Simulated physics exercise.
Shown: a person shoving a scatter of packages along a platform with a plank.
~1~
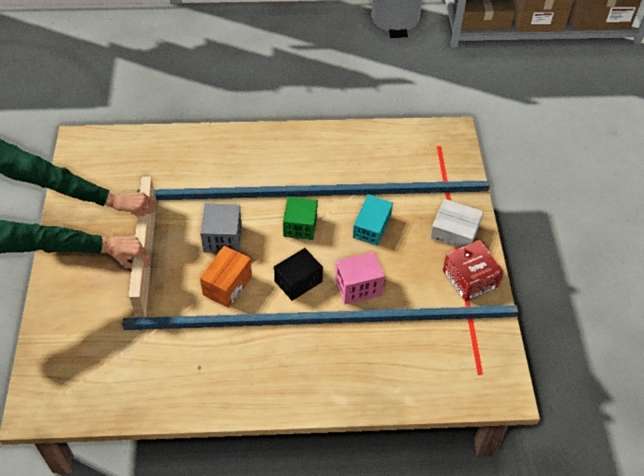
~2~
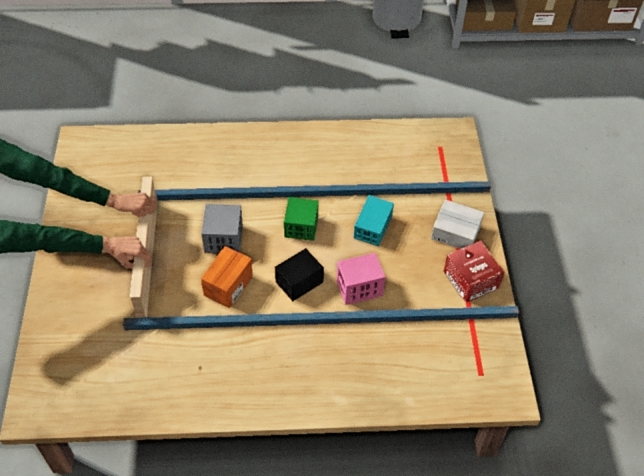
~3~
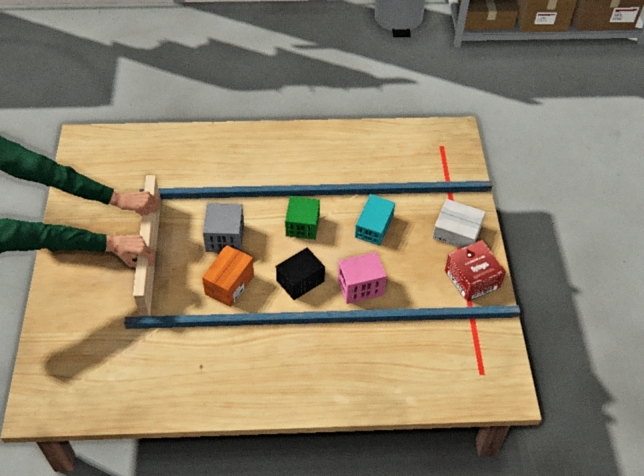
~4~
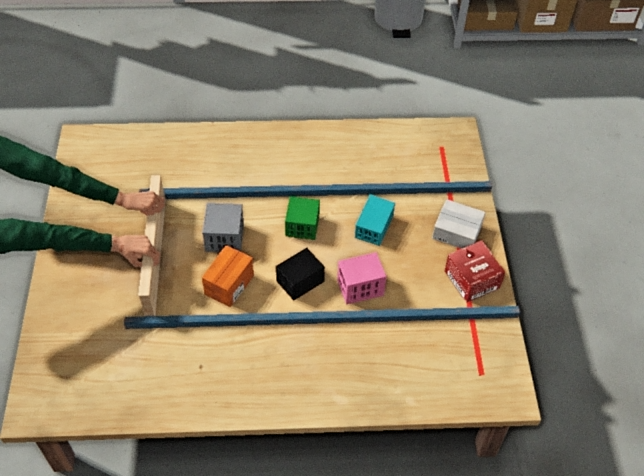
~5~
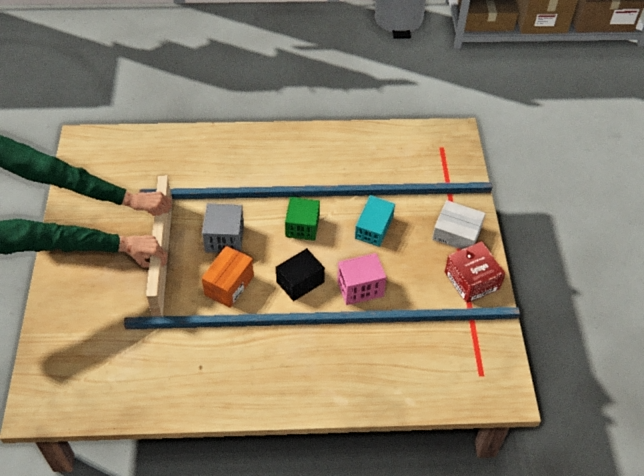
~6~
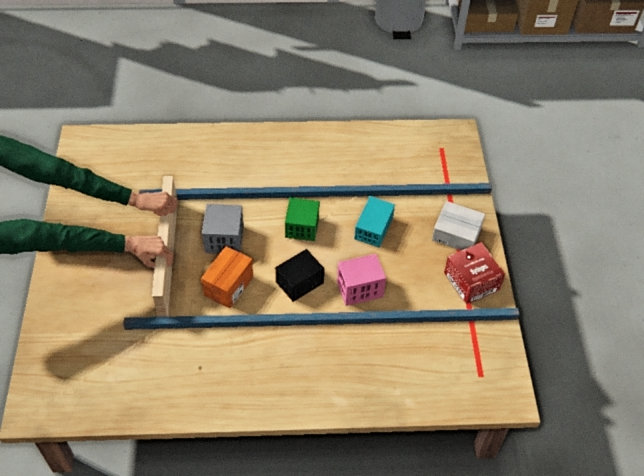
On a wooden table, two hands slide a plank slightly right toward eight still boxes.
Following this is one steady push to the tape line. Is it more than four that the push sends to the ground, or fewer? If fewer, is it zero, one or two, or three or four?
More than four.
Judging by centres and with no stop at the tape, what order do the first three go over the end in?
You'd see the red box first, then the white box, then the pink crate.
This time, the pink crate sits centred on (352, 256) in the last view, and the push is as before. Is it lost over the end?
In that case it ends up off.
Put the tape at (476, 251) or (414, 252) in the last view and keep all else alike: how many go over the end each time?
Tallies in order: 6 and 2.
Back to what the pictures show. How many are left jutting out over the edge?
The answer comes to 0.
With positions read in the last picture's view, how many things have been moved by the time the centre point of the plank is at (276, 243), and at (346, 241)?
The first number is 5, the next one 8.
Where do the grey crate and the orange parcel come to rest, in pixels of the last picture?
They come to rest around (475, 223) and (481, 266).
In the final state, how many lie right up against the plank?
2 touch it.
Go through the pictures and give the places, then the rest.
In the first picture, red box (472, 271); white box (457, 225); turquoise crate (373, 220); plank (144, 246); tape (458, 249).
In the second picture, white box (458, 226); black crate (299, 275).
In the third picture, turquoise crate (375, 220); orange parcel (229, 276).
In the fourth picture, red box (474, 272); green crate (302, 218).
In the fifth picture, white box (459, 226); plank (161, 245).
In the sixth picture, red box (474, 273); white box (458, 227); turquoise crate (375, 222); plank (166, 245); tape (459, 251).
Early on, none off yet; red box at rest near (474, 273); white box at rest near (458, 227); turquoise crate at rest near (375, 222).
A while later, none off yet; red box at rest near (474, 273); white box at rest near (458, 227); turquoise crate travelled about its own width near (410, 222).
Further along, one off so far; red box in the air near (530, 286); white box leaning well over near (517, 229); turquoise crate travelled well along near (481, 222).
Finally, the number that fall off is five or more; lost, black crate, green crate, pink crate, turquoise crate, white box and red box.
